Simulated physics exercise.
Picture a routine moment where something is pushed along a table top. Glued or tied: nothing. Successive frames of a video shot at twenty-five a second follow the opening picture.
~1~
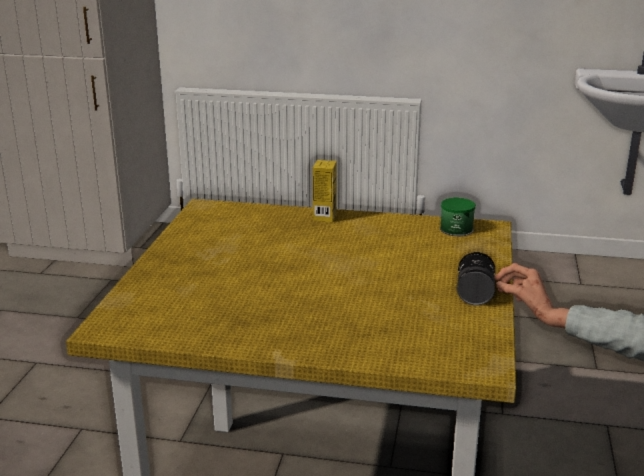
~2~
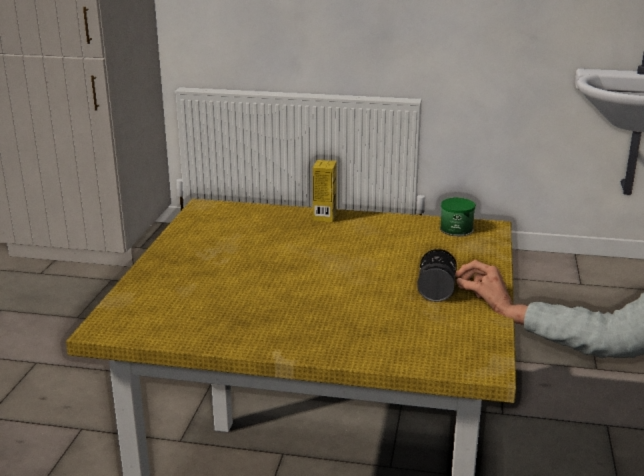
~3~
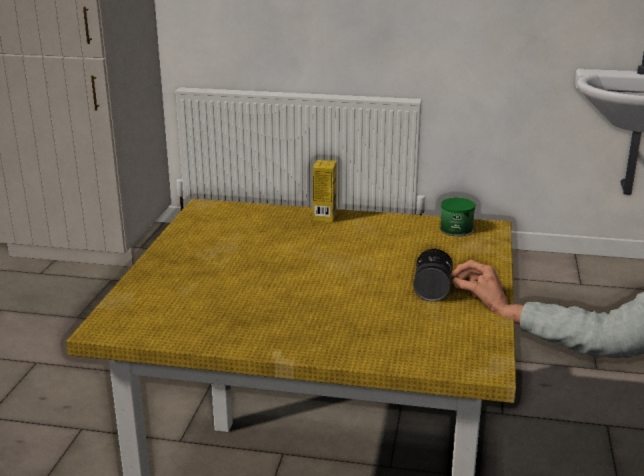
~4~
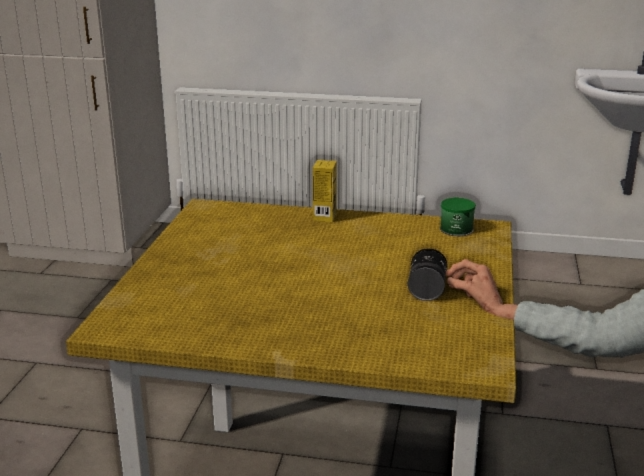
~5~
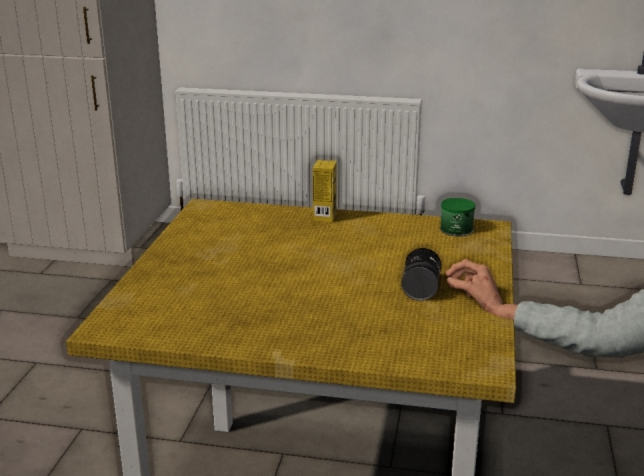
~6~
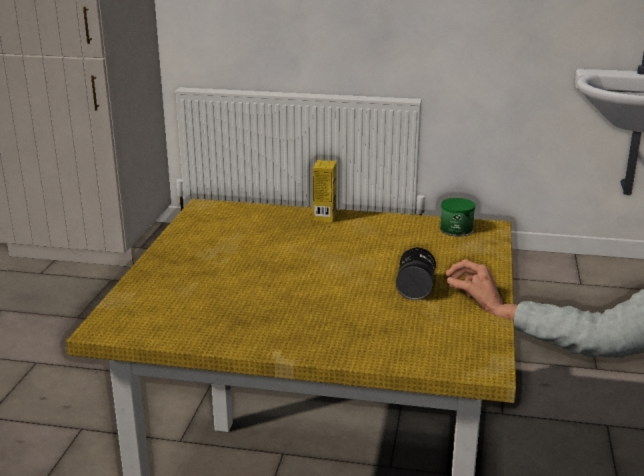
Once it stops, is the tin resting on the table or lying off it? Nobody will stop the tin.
It is resting on the table.
Then, 0.10 s on from there, black tin shifted about its own width near (404, 273).
Then, 0.20 s on from there, black tin shifted about its own width near (396, 272).
Then, 0.30 s on from there, black tin shifted about its own width near (390, 272).
Then, 0.50 s on from there, black tin shifted about its own width near (386, 271).
In the end, moved from the start, black tin. At the end, from the last picture's camera, black tin near (385, 271).
